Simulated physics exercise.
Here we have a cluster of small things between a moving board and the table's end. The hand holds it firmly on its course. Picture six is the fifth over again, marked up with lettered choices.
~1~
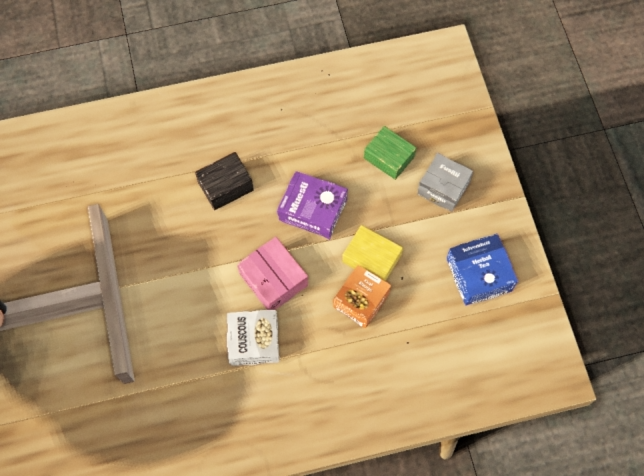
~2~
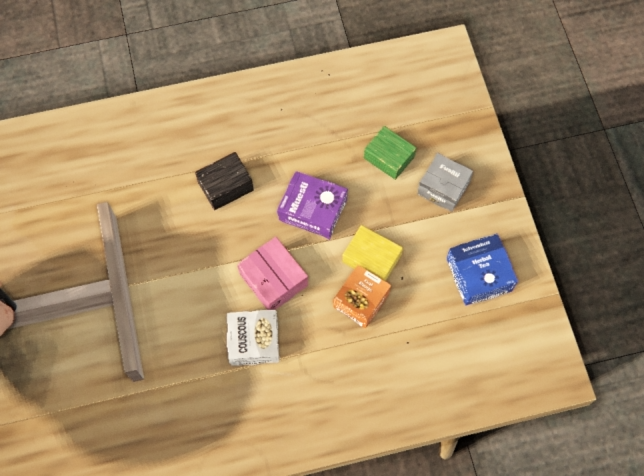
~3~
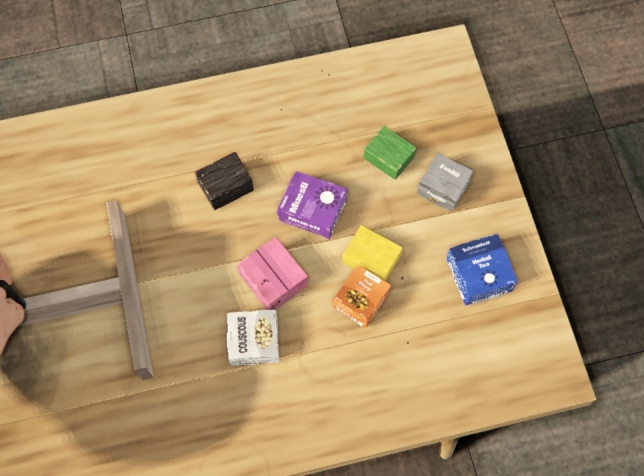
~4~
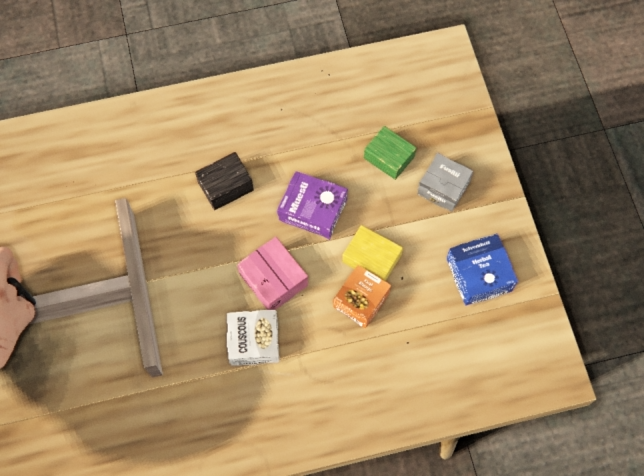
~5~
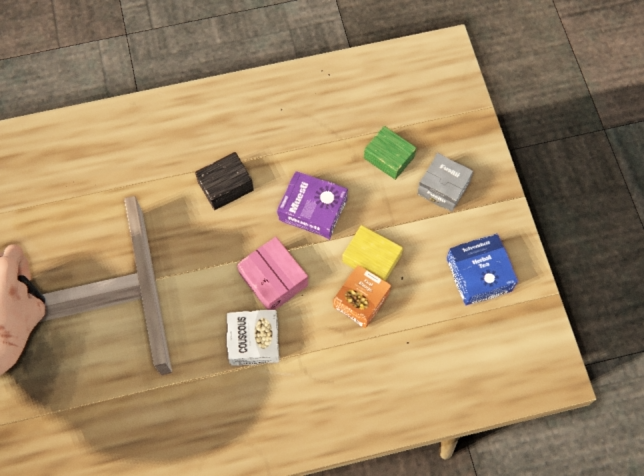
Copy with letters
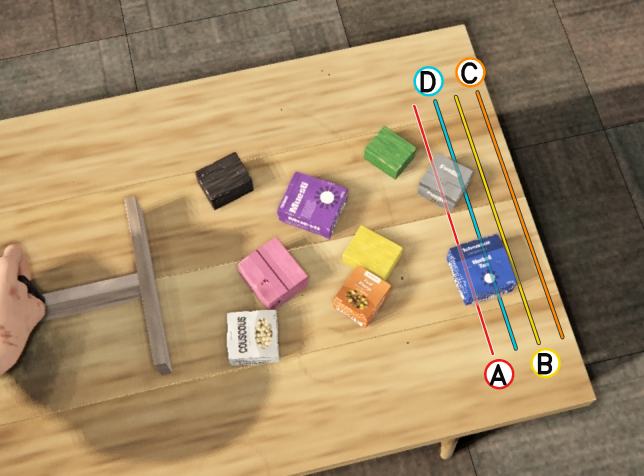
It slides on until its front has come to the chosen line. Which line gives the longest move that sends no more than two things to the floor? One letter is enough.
At A, and not beyond.
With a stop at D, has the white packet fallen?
By then, no.
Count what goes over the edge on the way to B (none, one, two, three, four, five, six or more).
By then, four.
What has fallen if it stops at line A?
The blue packet goes over.
On the marked copy, A at (451, 223); B at (495, 213); C at (518, 208); D at (473, 218).
With A. Early on, board (258, 252); black block (257, 165); white packet (306, 326).
Further on, board (367, 227); blue packet (500, 266); yellow block (443, 230).
At the end, board (451, 209); blue packet over the edge; grey packet (516, 173); one fallen.
As for the rest, B drops four; C drops seven; D drops four.
